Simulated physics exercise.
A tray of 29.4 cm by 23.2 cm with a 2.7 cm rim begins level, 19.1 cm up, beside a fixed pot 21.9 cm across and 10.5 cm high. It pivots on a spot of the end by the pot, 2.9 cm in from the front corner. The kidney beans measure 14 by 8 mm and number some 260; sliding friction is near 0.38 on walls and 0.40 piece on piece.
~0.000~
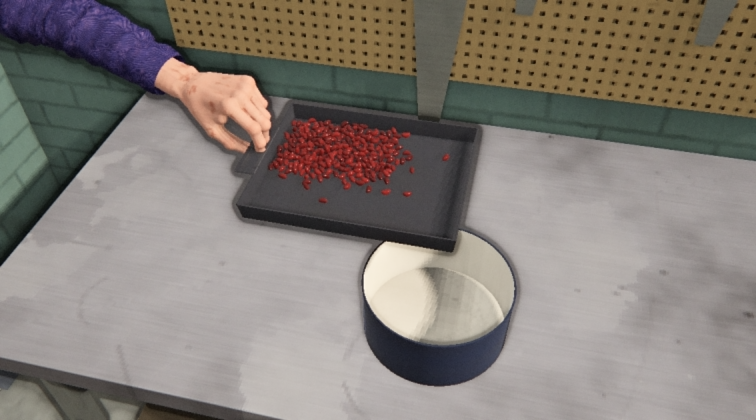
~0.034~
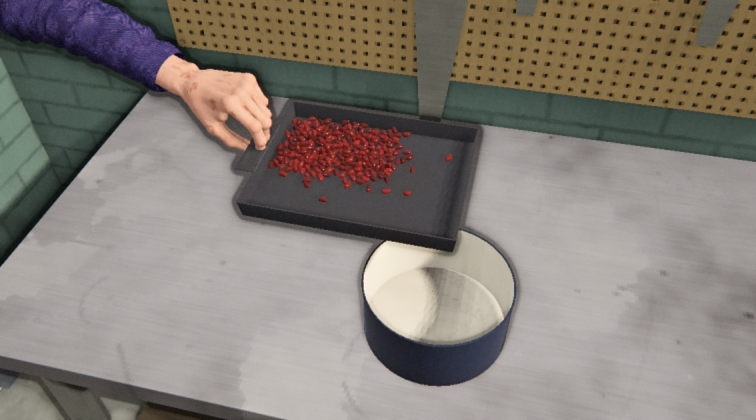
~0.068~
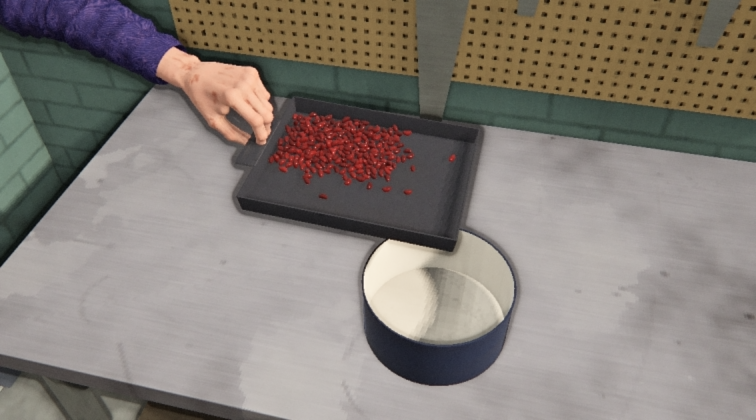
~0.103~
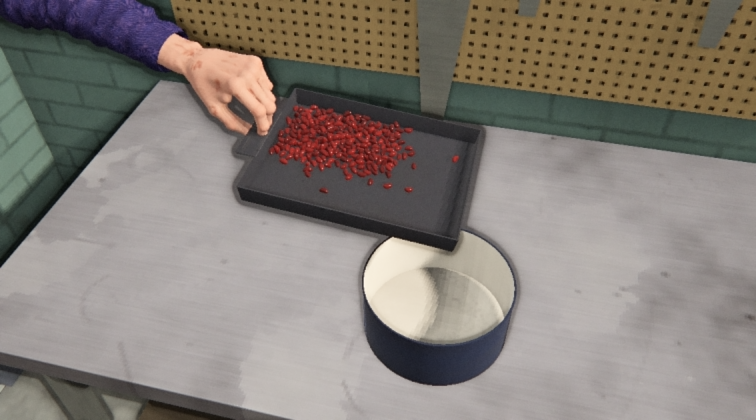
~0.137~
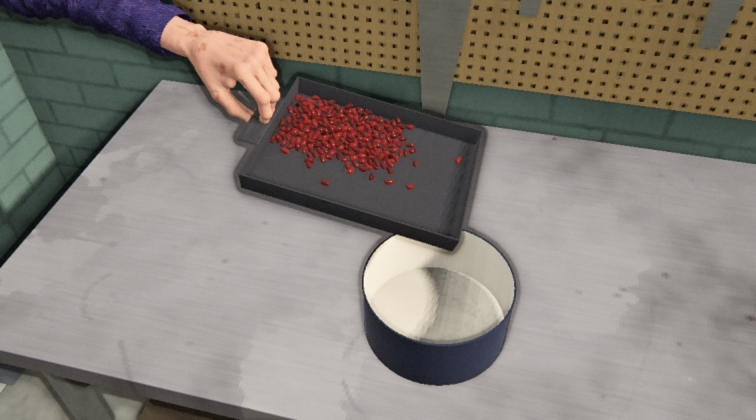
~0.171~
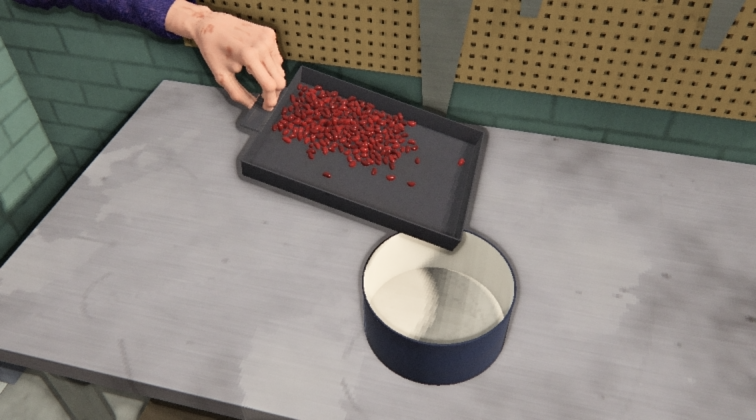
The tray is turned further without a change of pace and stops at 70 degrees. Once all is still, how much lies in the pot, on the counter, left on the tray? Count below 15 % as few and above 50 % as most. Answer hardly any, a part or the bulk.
Pot: Hardly any, counter: The bulk, tray: A part.
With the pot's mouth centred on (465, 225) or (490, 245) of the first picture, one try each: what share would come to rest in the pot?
Some 35 and 40 per cent.
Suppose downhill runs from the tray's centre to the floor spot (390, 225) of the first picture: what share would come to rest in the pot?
Some 40 per cent.
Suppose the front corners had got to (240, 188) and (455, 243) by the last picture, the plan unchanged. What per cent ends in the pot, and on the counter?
Pot 55, counter 25.
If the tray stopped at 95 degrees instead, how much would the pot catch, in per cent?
It would be near 5 per cent.
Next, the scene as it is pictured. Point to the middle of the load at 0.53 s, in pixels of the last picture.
At about (447, 128).
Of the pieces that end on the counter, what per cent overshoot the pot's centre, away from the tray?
Some 100 per cent.
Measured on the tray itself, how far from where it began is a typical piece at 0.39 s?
Some 2 cm.
After 0.39 s, tilt 44 degrees; the tray holds 100 %, the pot 0 %.
After 0.53 s, tilt 62 degrees; the tray holds 100 %, the pot 0 %.
After 0.80 s, tilt 70 degrees; the tray holds 35 %, the pot 0 %.
By 2.2 s all is still; pot 5 %, counter 65 %, tray 30 %.
